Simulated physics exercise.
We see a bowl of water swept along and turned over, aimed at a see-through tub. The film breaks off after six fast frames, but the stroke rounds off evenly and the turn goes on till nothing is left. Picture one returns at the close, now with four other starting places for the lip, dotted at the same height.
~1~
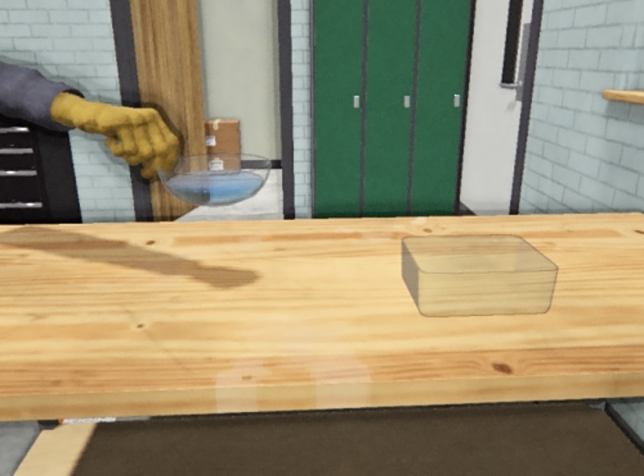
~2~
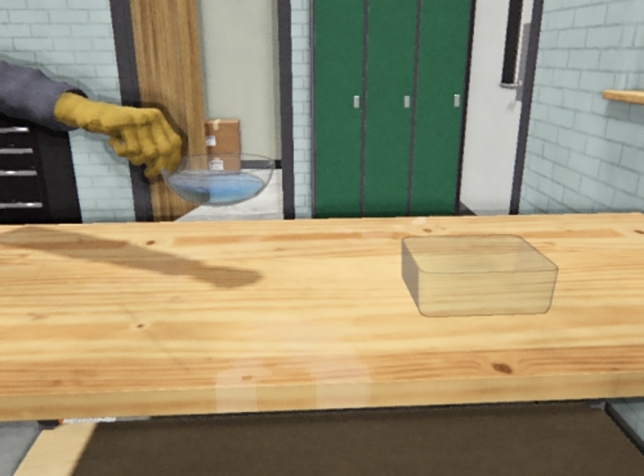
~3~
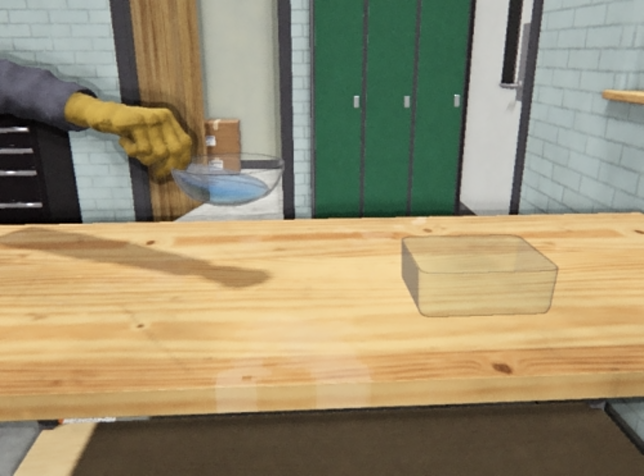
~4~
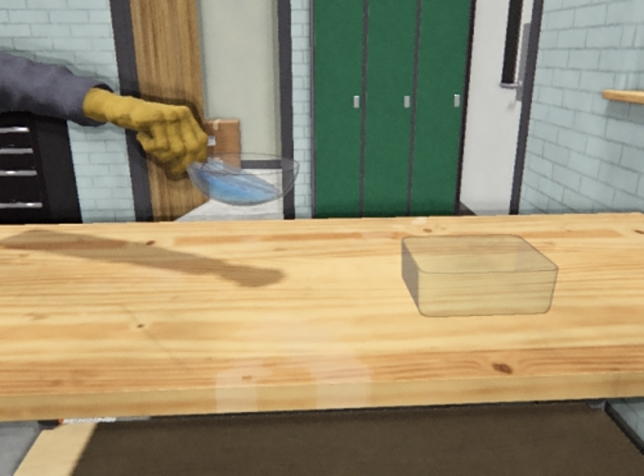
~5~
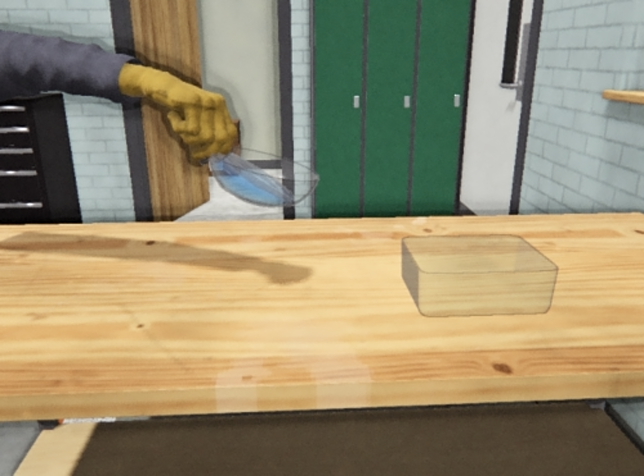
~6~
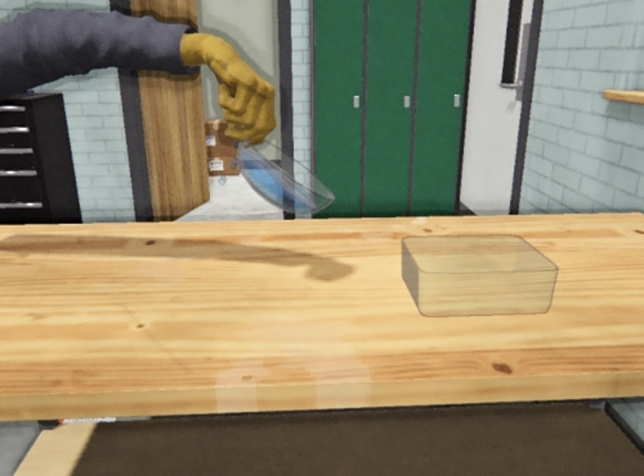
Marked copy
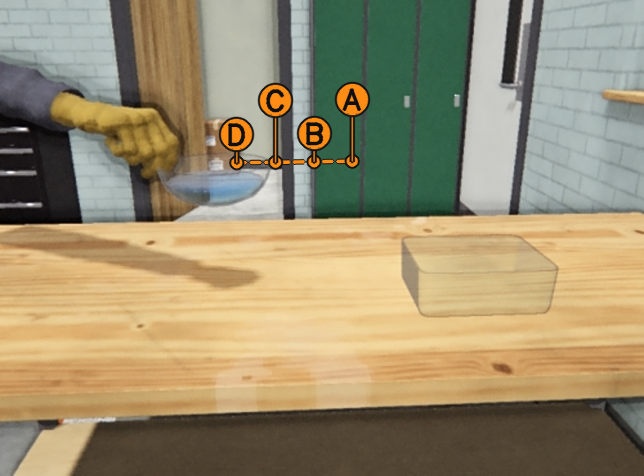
The clip opens on a yellow-gloved hand at left holding a clear bowl of blue water upright beyond a wooden table, where a see-through tub sits. The hand carries the bowl slowly right, then lifts and tilts it steeply rightward, the water slanting toward its lower rim while the tub stays still.
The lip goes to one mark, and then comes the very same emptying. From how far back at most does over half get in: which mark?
Spot B just does it.
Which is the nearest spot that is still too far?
That would be C.
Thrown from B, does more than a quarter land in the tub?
Yes.
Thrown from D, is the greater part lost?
Yes, that goes wrong.
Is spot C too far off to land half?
Yes, it does.
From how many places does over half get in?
Two of them.
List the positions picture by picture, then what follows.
The first picture shows upright, lip at (269, 162); tub from (418, 315) to (548, 311); nothing has left yet.
The second picture shows upright, lip at (272, 162); nothing has left yet.
The third picture shows upright, lip at (282, 162); nothing has left yet.
The fourth picture shows tipped about 2°, lip at (298, 164); water is over the rim, down to (197, 161).
The fifth picture shows tipped about 15°, lip at (318, 176); water is over the rim, down to (205, 161).
The sixth picture shows tipped about 36°, lip at (333, 195); water is over the rim, down to (223, 182).
In orange, A at (352, 161); B at (314, 161); C at (275, 162); D at (236, 162).
With A, about 70 % lands in the tub, 8 % falls short and 21 % goes beside or beyond.
With B, about 67 % lands in the tub, 20 % falls short and 13 % goes beside or beyond.
With C, about 20 % lands in the tub, 73 % falls short and 7 % goes beside or beyond.
With D, about 0 % lands in the tub, 97 % falls short and 3 % goes beside or beyond.
